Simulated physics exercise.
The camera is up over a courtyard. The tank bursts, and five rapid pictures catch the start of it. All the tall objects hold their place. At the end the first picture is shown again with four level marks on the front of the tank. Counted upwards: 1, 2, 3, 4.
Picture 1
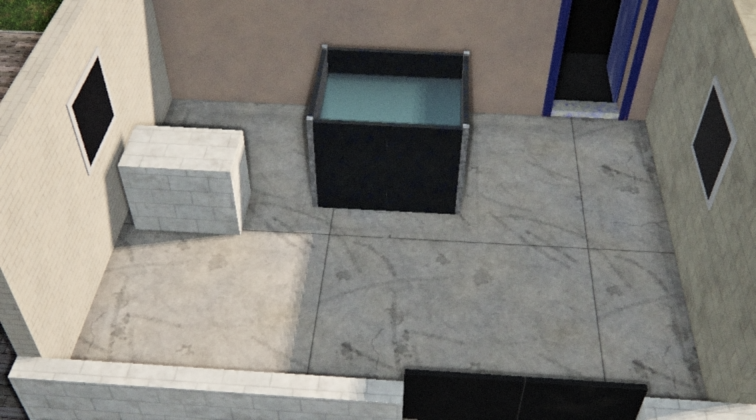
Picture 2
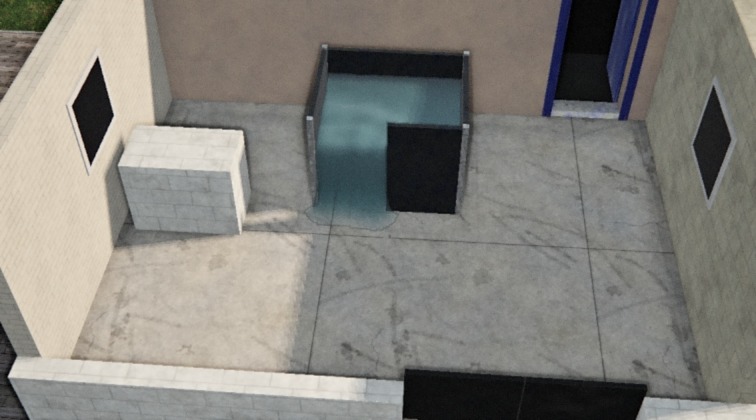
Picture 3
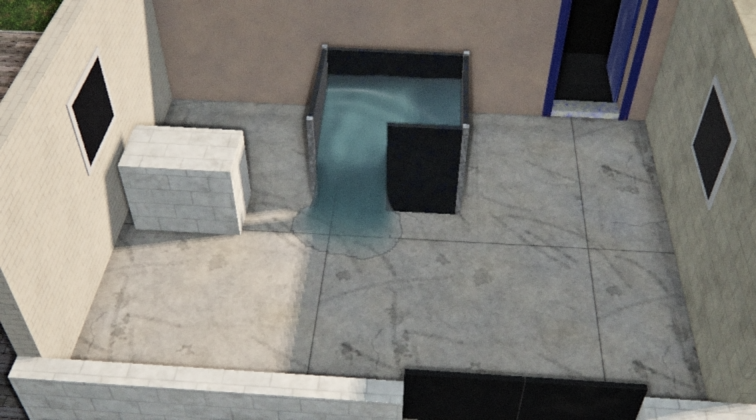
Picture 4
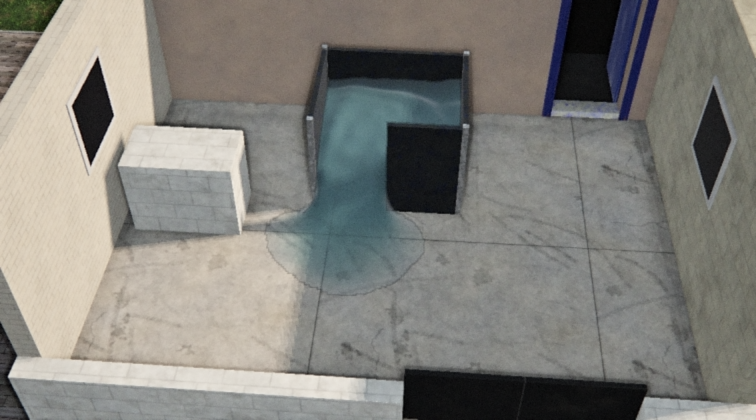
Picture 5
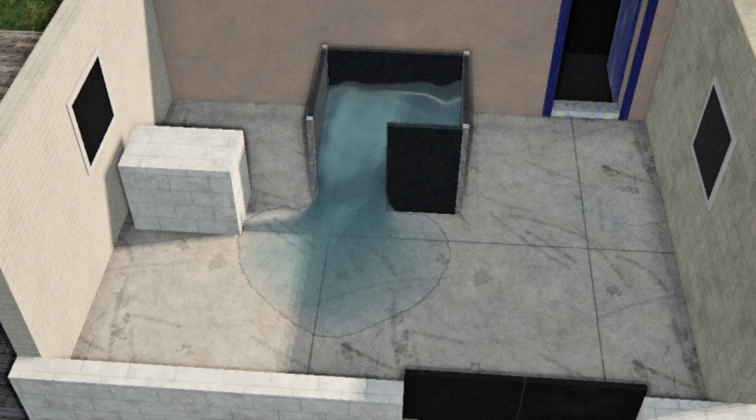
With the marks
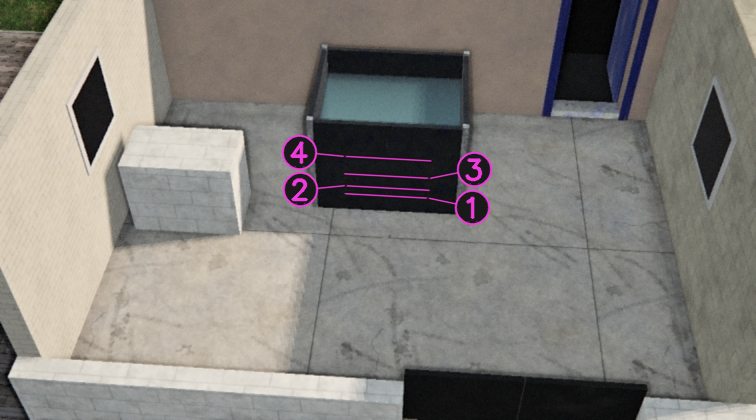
In a walled concrete courtyard with a pale block at left and a blue doorway at back right, a dark tank holds still, blue-green water. The left part of its front panel is then gone, and water pours out through the gap, spreading forward across the floor in a widening, rounded pool.
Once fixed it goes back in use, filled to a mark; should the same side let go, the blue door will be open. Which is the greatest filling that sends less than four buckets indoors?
Go for 4.
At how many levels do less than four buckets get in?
All of them.
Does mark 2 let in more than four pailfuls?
No, not at all.
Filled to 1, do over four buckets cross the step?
No.
On the marked copy, 1 at (386, 195); 2 at (386, 187); 3 at (387, 176); 4 at (387, 158); from the bottom up 1, 2, 3, 4.
With 1, nothing gets over.
With 2, nothing gets over.
With 3, nothing gets over.
With 4, a splash gets over, under a bucket.
